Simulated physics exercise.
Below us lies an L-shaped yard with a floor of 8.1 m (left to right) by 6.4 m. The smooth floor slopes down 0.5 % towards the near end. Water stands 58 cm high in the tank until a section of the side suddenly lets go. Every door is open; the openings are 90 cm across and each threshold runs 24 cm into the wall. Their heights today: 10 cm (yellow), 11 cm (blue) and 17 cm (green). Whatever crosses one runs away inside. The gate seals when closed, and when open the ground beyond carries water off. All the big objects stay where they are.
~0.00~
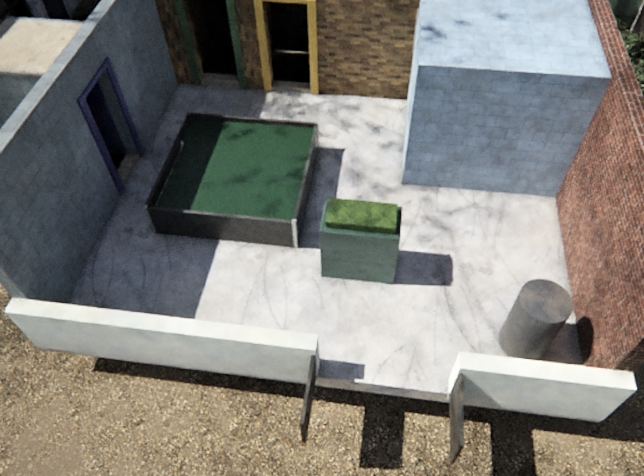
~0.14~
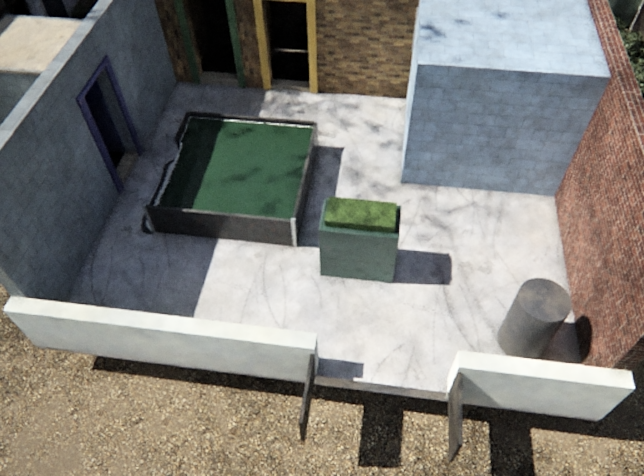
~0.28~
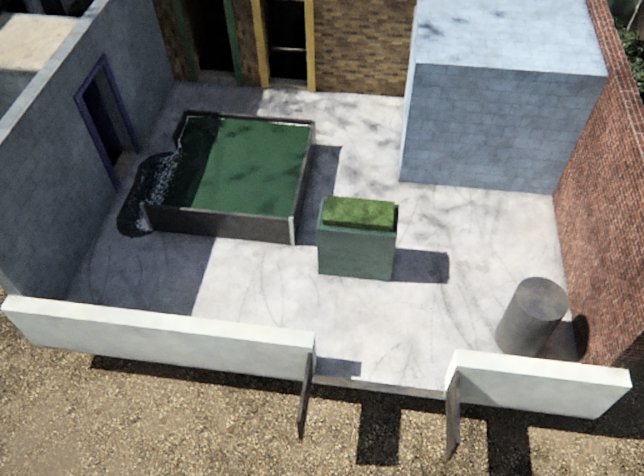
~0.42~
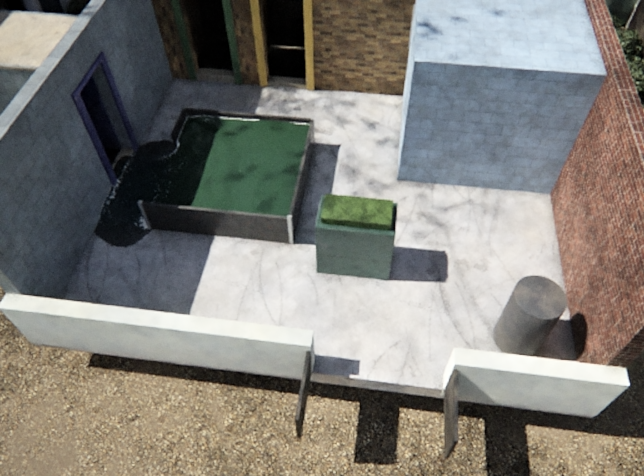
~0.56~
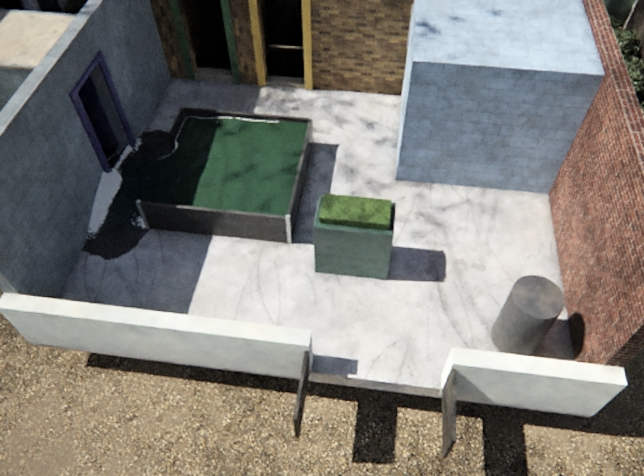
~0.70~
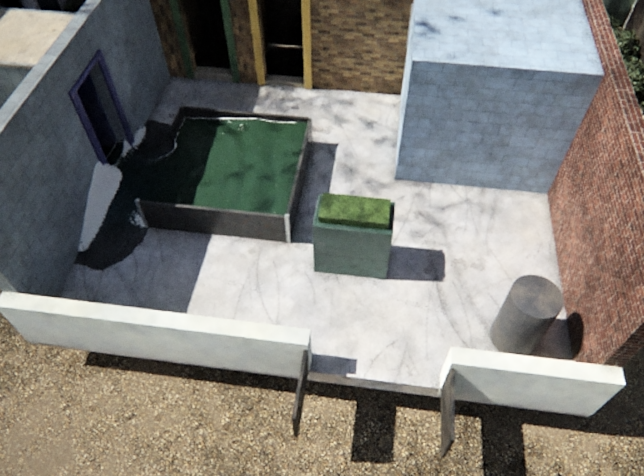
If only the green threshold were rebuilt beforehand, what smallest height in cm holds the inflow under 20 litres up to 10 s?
Close to 12.5 cm is just enough.
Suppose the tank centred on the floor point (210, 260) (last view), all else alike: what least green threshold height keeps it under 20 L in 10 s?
About 21 cm.
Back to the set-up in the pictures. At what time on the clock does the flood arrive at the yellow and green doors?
Arrival: Yellow 3.0 s, green 2.0 s.
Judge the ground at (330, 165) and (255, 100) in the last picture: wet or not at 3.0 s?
In that order: Not reached, flooded.
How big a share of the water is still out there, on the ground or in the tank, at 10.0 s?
Some 80 per cent remains.
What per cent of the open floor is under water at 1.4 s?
Near 15 per cent is wet.
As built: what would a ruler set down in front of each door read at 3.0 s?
Depths in cm: Yellow 1, blue 29, green 17.
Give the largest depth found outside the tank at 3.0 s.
About 38 cm.
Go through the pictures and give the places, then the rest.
Still water, 58 cm deep, in the tank at (237, 166); the green door at (213, 47) is dry, in the first picture.
The gap is at (169, 188), the front 0.3 m out at a hidden place; the back of the tank holds 58 cm, in the second picture.
Water pours out at (167, 187) and has run 0.7 m, to (141, 170); about 10 cm deep outside, 58 cm at the back, in the third picture.
The front is at (113, 176), 1.1 m from the gap at (166, 186); 2.3 m2 of floor is wet, 58 cm left at the back, in the fourth picture.
Water pours out at (164, 186) and has run 1.2 m, to (104, 177); about 13 cm deep outside, 58 cm at the back, in the fifth picture.
The front is at (147, 124), 1.3 m from the gap at (163, 184); 2.9 m2 of floor is wet, 58 cm left at the back; the green door at (207, 40), 3.4 m from the gap, is still 1.9 m from the nearest water, in the sixth picture.
After 1.4 s water covers 15 % of the floor, deepest (47 cm) near (110, 195); it has not reached the green door.
After 3.0 s water covers 35 % of the floor, deepest (38 cm) near (45, 322); 17 cm at the green door, 0 litres in over its 17 cm threshold.
After 10.0 s water covers 100 % of the floor, deepest (12 cm) near (367, 246); 8 cm at the green door, 1 litre in over its 17 cm threshold.
At the green door as built, the water arrived by 2.1 s and peaked near 18 cm at 3.4 s.
Run again over the same 10 s with other heights there, 39 litres in over 10.5 cm, 7 litres over 14.5 cm. The limit of 20 litres is kept from about 12.5 cm up.
